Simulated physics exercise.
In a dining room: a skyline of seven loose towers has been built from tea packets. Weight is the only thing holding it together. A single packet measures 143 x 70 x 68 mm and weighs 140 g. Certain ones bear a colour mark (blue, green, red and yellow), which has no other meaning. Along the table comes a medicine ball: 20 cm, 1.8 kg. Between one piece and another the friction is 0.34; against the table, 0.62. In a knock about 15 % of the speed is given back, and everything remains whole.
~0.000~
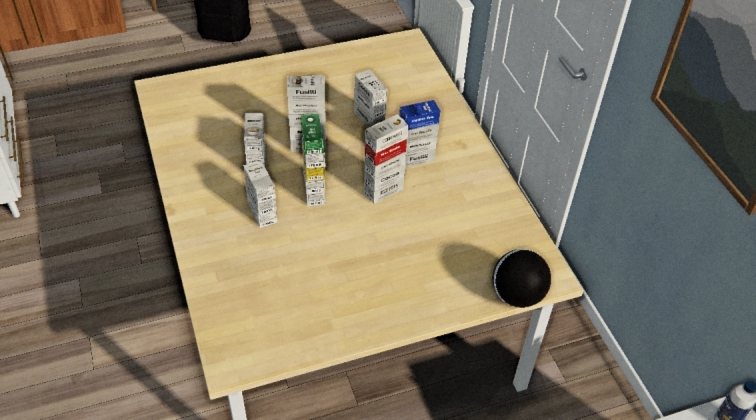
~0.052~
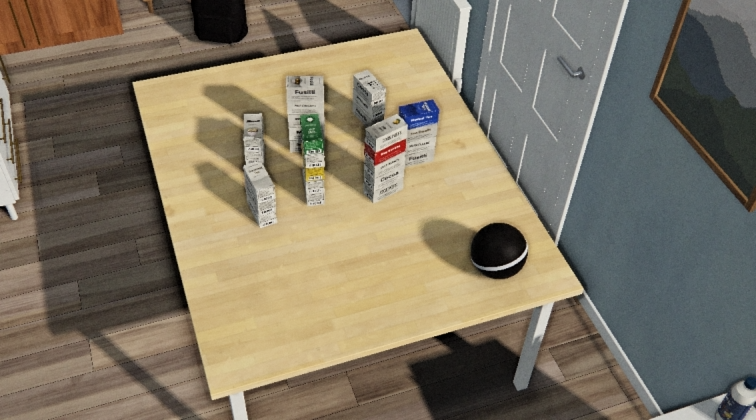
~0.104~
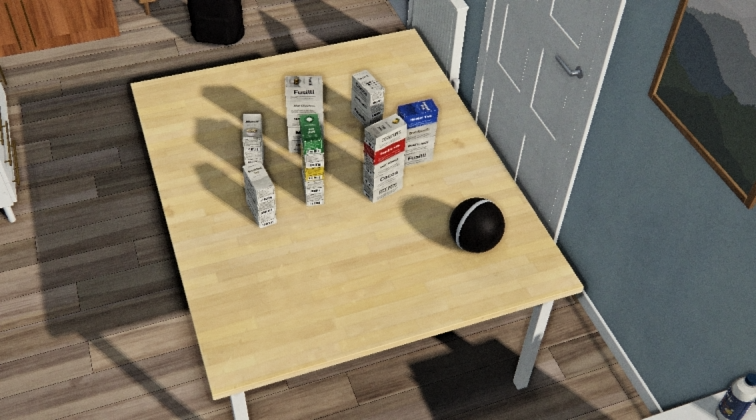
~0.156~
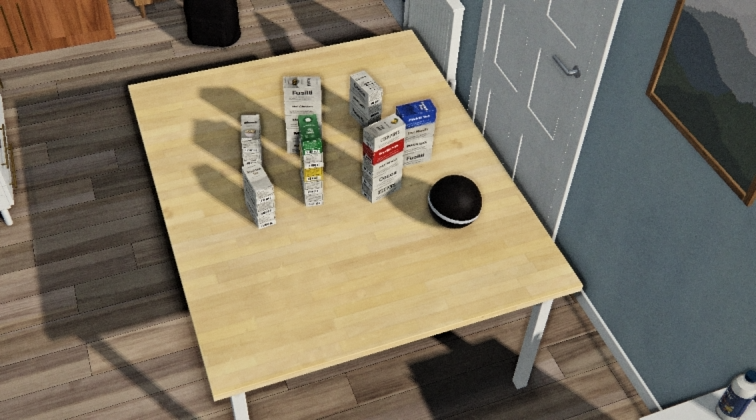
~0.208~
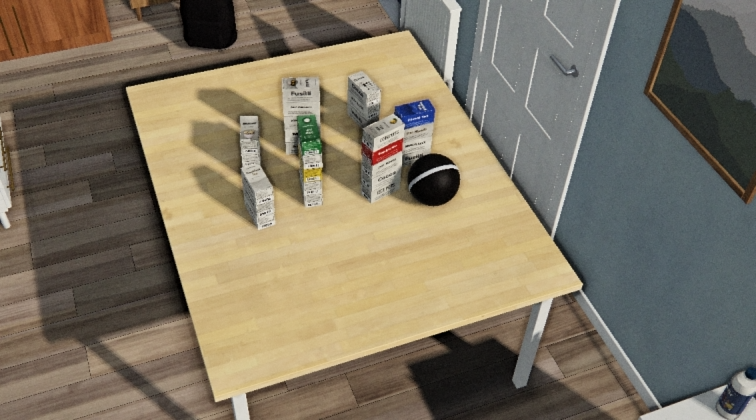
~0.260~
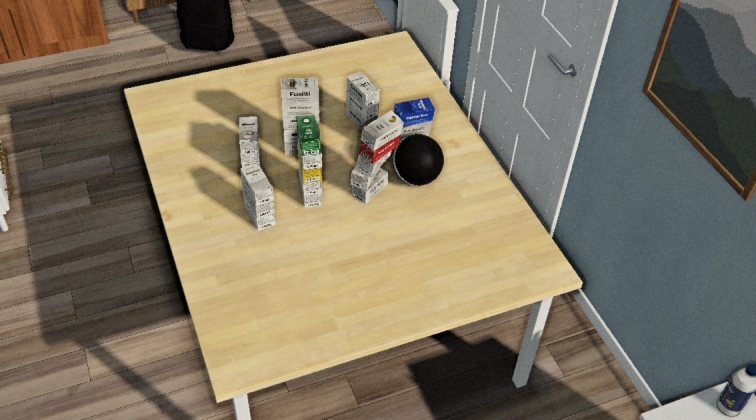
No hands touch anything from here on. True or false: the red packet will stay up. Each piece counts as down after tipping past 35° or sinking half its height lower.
False.
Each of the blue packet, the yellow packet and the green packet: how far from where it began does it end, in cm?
Shift in cm - blue: 26; yellow: 0; green: 0.
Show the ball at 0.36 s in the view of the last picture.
Location: Close to (400, 138).
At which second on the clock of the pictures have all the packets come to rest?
Roughly 1.5 seconds.
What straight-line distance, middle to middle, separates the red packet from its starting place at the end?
Straight-line shift: Approx. 21 cm.
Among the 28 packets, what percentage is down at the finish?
25 per cent.
By 0.36 s, ball still moving; 5 of the 28 packets down; red packet tilted 35°; blue packet tilted 72°.
By 0.48 s, ball still moving; 7 of the 28 packets down; red packet on its side; blue packet upside down.
By 0.74 s, ball still moving; 7 of the 28 packets down; red packet upside down; blue packet upside down.
When it is over (1.9 s), ball at rest; 7 of the 28 packets down; red packet upside down; blue packet upside down; green packet unmoved. In pixels of the last frame, middles, red packet near (391, 180), blue packet near (415, 128).
